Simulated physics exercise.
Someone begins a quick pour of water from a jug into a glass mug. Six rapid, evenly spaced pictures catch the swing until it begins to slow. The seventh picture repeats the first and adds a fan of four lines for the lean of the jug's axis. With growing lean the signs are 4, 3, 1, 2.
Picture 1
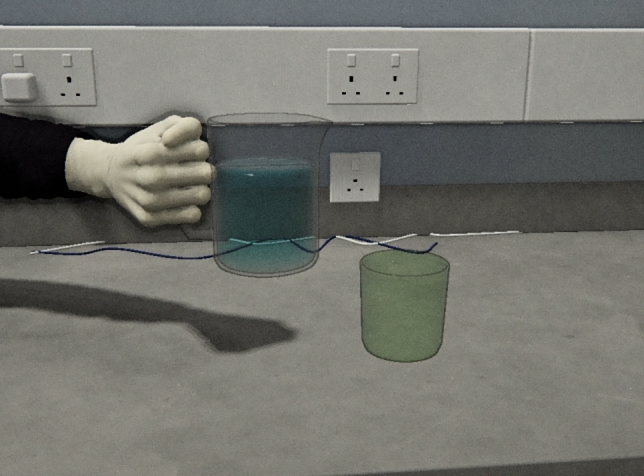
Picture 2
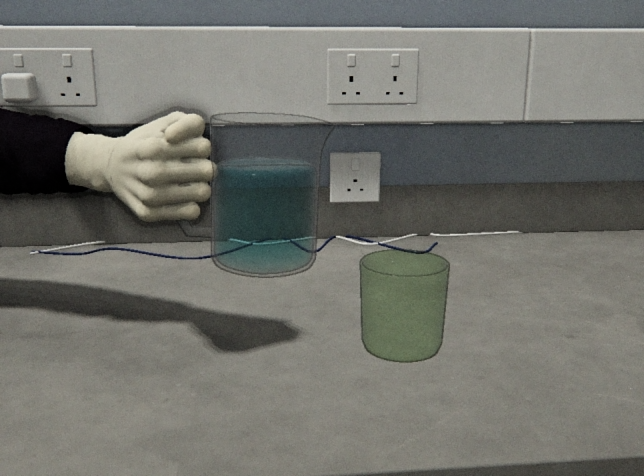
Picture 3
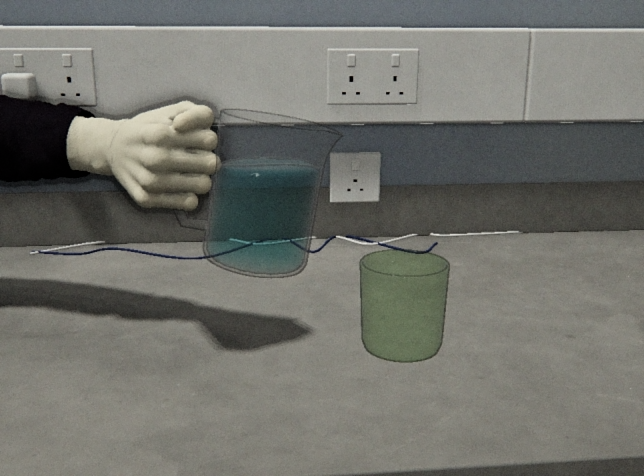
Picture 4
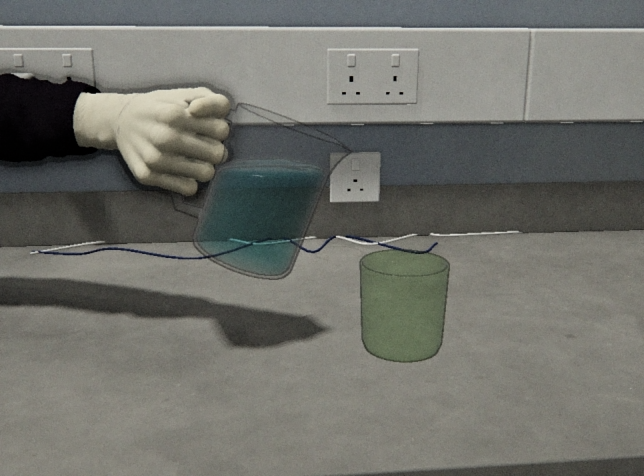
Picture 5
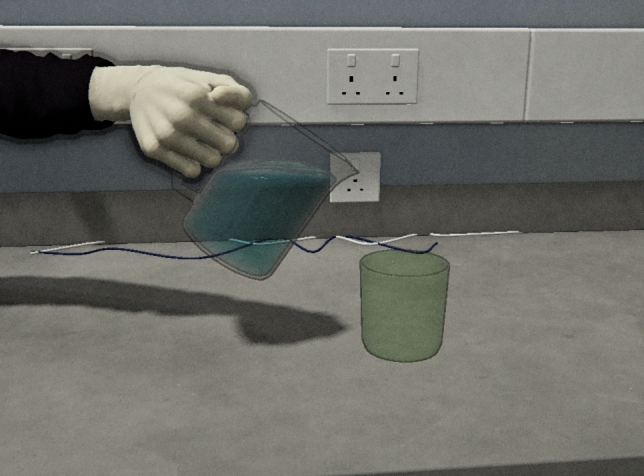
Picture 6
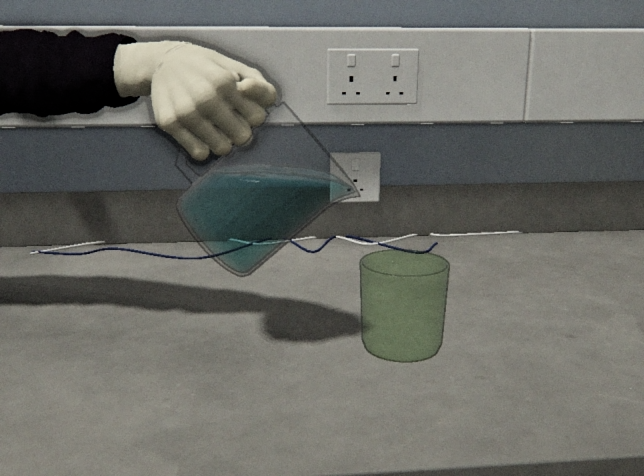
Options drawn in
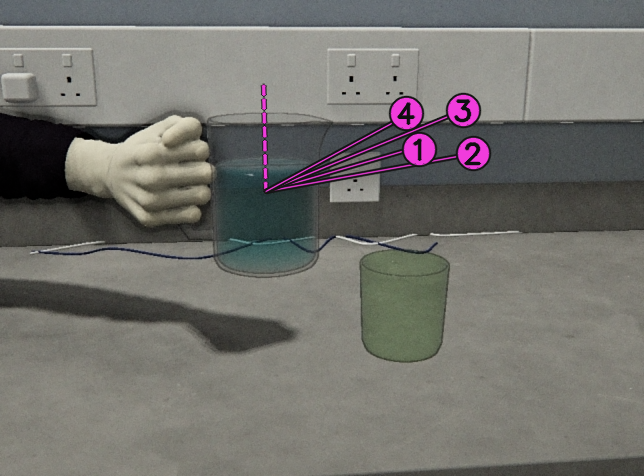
To begin with, a gloved hand at the left holds a clear jug of teal liquid almost upright, above and left of a green glass container on a grey surface. The hand then rises and turns, tilting the jug steadily rightward until the liquid reaches its lip, with none leaving it.
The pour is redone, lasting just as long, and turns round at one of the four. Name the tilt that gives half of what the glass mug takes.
The answer is mark 3.
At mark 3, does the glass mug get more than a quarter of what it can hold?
Yes, clearly.
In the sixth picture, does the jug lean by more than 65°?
No, it does not.
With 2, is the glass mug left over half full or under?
Over half.
On the marked copy, 1 at (402, 151); 2 at (456, 156); 3 at (447, 116); 4 at (391, 123).
With 1, the glass mug ends with about 64 % of what it can hold.
With 2, the glass mug ends with about 81 % of what it can hold.
With 3, the glass mug ends with about 48 % of what it can hold.
With 4, the glass mug ends with about 33 % of what it can hold.
